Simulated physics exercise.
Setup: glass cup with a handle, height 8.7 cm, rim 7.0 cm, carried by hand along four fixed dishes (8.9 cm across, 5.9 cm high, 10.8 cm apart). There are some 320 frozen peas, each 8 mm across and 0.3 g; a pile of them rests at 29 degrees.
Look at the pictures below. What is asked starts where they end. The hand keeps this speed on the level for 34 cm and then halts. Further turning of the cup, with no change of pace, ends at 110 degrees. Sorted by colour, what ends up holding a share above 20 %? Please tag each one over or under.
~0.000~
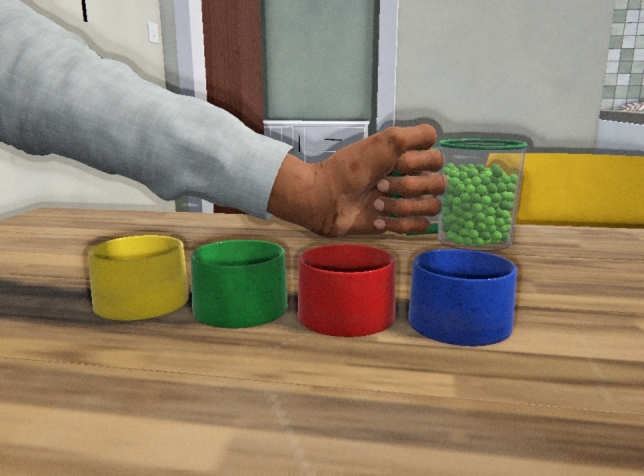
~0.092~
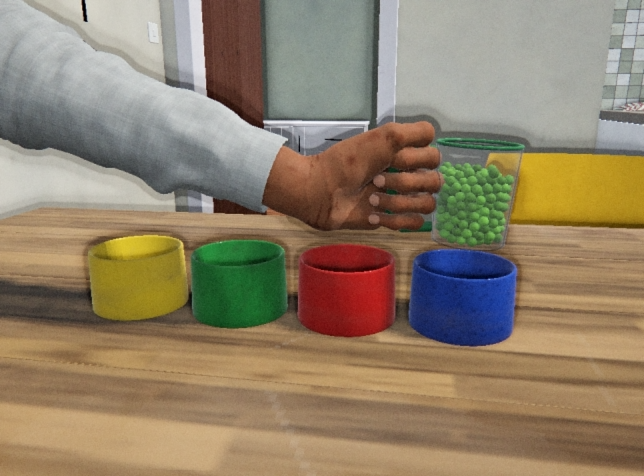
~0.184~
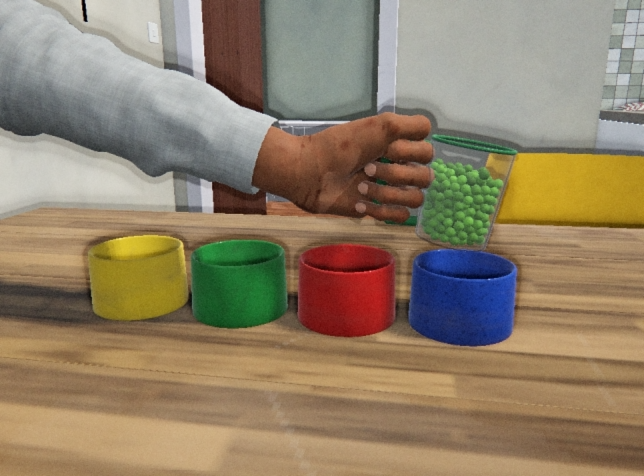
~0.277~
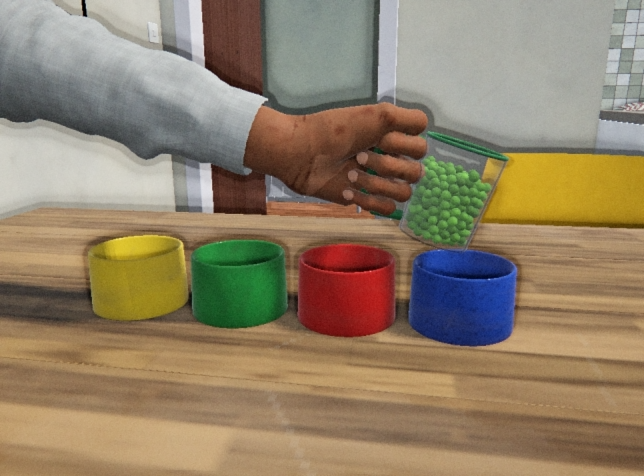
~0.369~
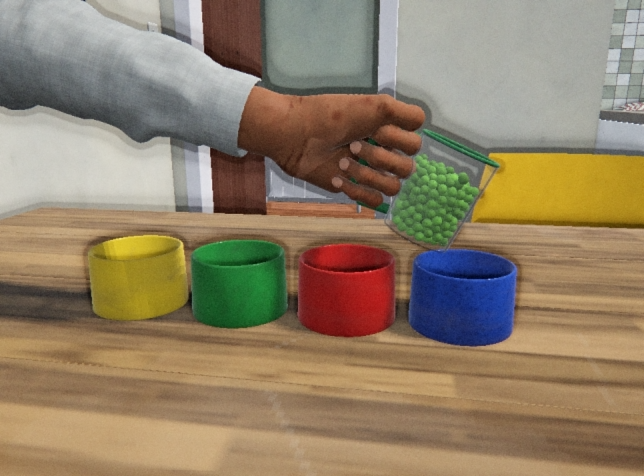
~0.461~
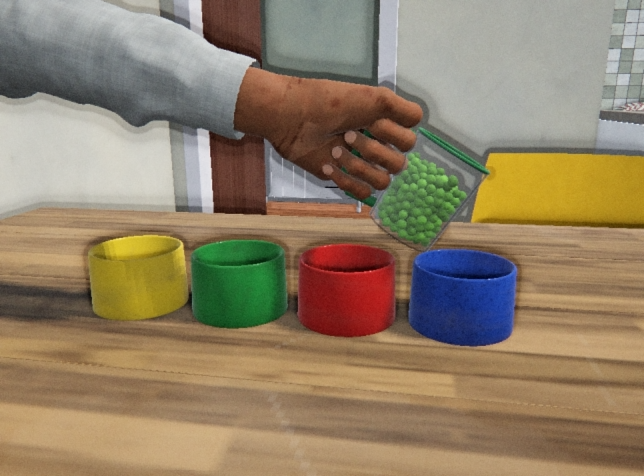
Red dish - over; blue dish - under; green dish - under; yellow dish - under; counter - under.
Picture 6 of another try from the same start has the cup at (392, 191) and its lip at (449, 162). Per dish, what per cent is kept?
Red: 0 / blue: 0 / green: 10 / yellow: 40.
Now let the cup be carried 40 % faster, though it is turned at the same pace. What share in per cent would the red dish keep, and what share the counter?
Shares - red 10, counter 30.
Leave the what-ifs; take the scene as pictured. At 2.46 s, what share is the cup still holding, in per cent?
My estimate is about 0 per cent.
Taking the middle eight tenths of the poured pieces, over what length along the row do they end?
I'd put it near 7 cm.
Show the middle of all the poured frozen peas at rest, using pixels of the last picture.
I'd put it at about (340, 295).
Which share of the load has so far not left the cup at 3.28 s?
My guess is near 0 per cent.
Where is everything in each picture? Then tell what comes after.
Cup at (478, 194), tilt 0 degrees, lip at (524, 145), moved 0.0 cm; middle of the pieces at (478, 200); blue dish at (464, 264); red dish at (347, 258); green dish at (238, 253); yellow dish at (137, 248), in the first frame.
Cup at (473, 193), tilt 3 degrees, lip at (522, 147), moved 0.4 cm; middle of the pieces at (473, 200), in the second frame.
Cup at (461, 193), tilt 10 degrees, lip at (515, 152), moved 1.4 cm; middle of the pieces at (460, 200), in the third frame.
Cup at (449, 193), tilt 17 degrees, lip at (507, 158), moved 2.5 cm; middle of the pieces at (448, 199), in the fourth frame.
Cup at (437, 192), tilt 24 degrees, lip at (498, 165), moved 3.5 cm; middle of the pieces at (435, 199), in the fifth frame.
Cup at (426, 192), tilt 31 degrees, lip at (488, 172), moved 4.5 cm; middle of the pieces at (422, 198); blue dish at (464, 264); red dish at (347, 258); green dish at (238, 253); yellow dish at (137, 248). The cup turns about 80 degrees a second and travels 11 cm a second, in the sixth frame.
After 1.66 s, tilt 110 degrees; cup holds 40 %, red 60 %.
After 2.46 s, tilt 110 degrees; cup holds 0 %, red 85 %.
After 3.28 s, tilt 110 degrees; cup holds 0 %, red 85 %.
By 3.6 s all is still; red 85 %, blue 0 %, green 0 %, yellow 0 %, counter 10 %.
